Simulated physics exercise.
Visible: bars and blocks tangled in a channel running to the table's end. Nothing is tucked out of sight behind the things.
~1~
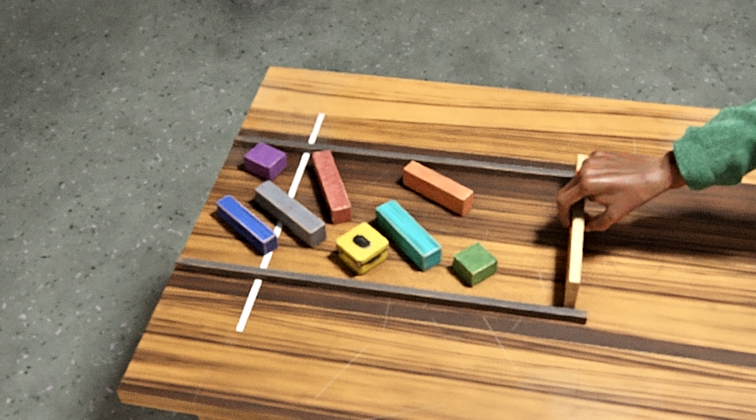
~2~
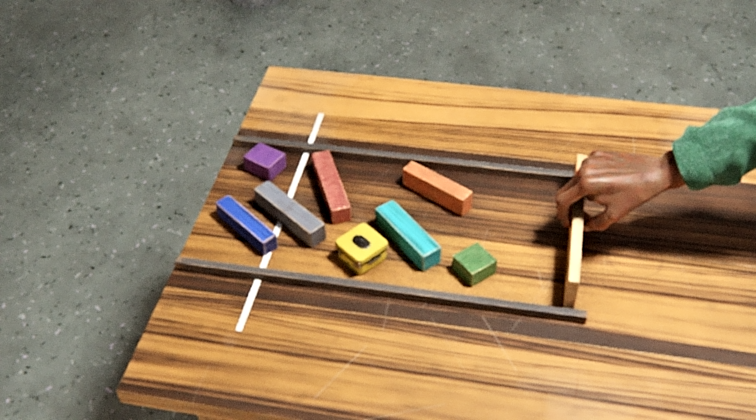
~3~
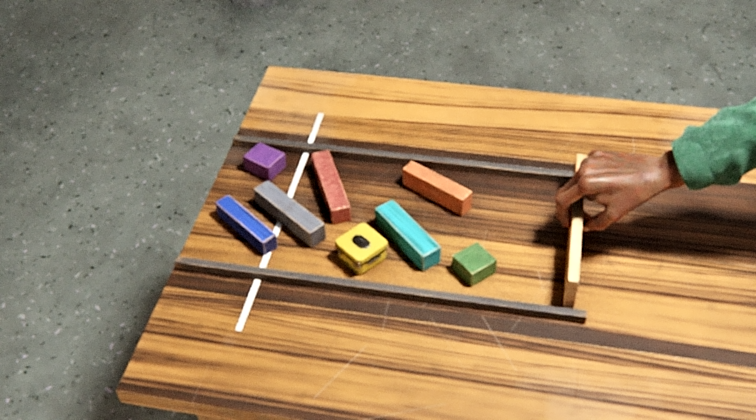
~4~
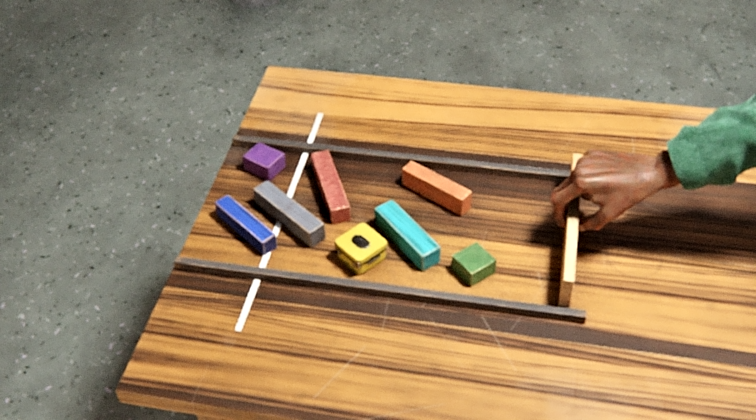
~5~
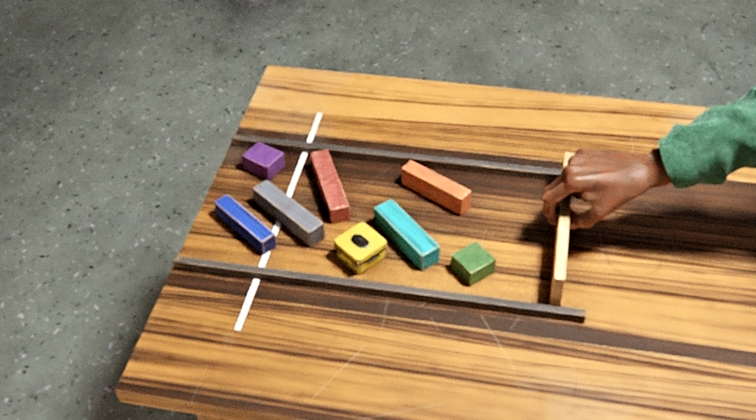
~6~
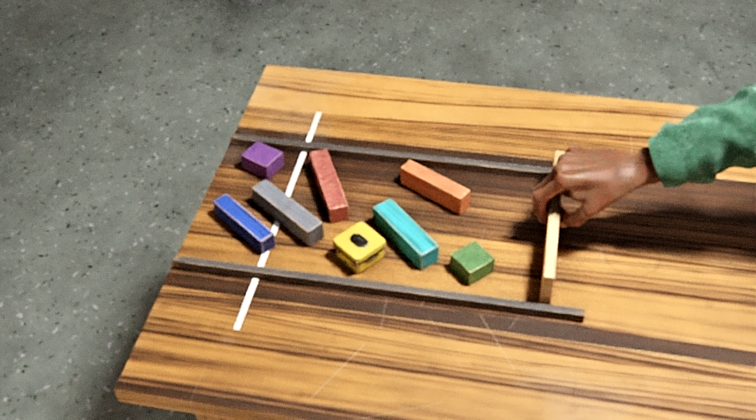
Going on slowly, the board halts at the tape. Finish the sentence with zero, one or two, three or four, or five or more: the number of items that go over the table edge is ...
The number of items that go over the table edge is one or two.
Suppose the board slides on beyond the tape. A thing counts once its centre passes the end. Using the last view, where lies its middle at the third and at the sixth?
First roughly (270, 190), later roughly (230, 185).
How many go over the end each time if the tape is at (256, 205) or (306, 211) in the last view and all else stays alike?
Taking the two tries in order, the numbers are 3 and 0.
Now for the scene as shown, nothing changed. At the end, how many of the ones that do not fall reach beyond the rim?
So the number is 2.
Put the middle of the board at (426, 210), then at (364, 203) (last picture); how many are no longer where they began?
By then 4, and later 7.
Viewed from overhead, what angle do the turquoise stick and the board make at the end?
About 25° out of line.
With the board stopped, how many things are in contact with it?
In contact: 3.
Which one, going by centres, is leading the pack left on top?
The yellow case is it.
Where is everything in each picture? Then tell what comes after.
In the first picture, purple block (266, 162); blue stick (247, 225); grey stick (290, 213); board (576, 229); tape (285, 210).
In the second picture, blue stick (247, 225); orange bar (437, 188).
In the third picture, grey stick (289, 213); red bar (331, 186).
In the fourth picture, purple block (264, 161); turquoise stick (407, 235).
In the fifth picture, blue stick (245, 224); board (563, 227).
In the sixth picture, purple block (263, 160); blue stick (244, 223); grey stick (287, 212); board (553, 225); tape (283, 208).
Soon after, none off yet; purple block at rest near (263, 160); blue stick at rest near (244, 223); grey stick at rest near (287, 212).
Then, none off yet; purple block at rest near (263, 160); blue stick at rest near (244, 223); grey stick moved a little near (269, 203).
Further on, none off yet; purple block moving near (257, 160); blue stick moved about its own width near (201, 212); grey stick moved about its own width near (233, 189).
At rest, the number that fall off is one or two; fallen, blue stick.
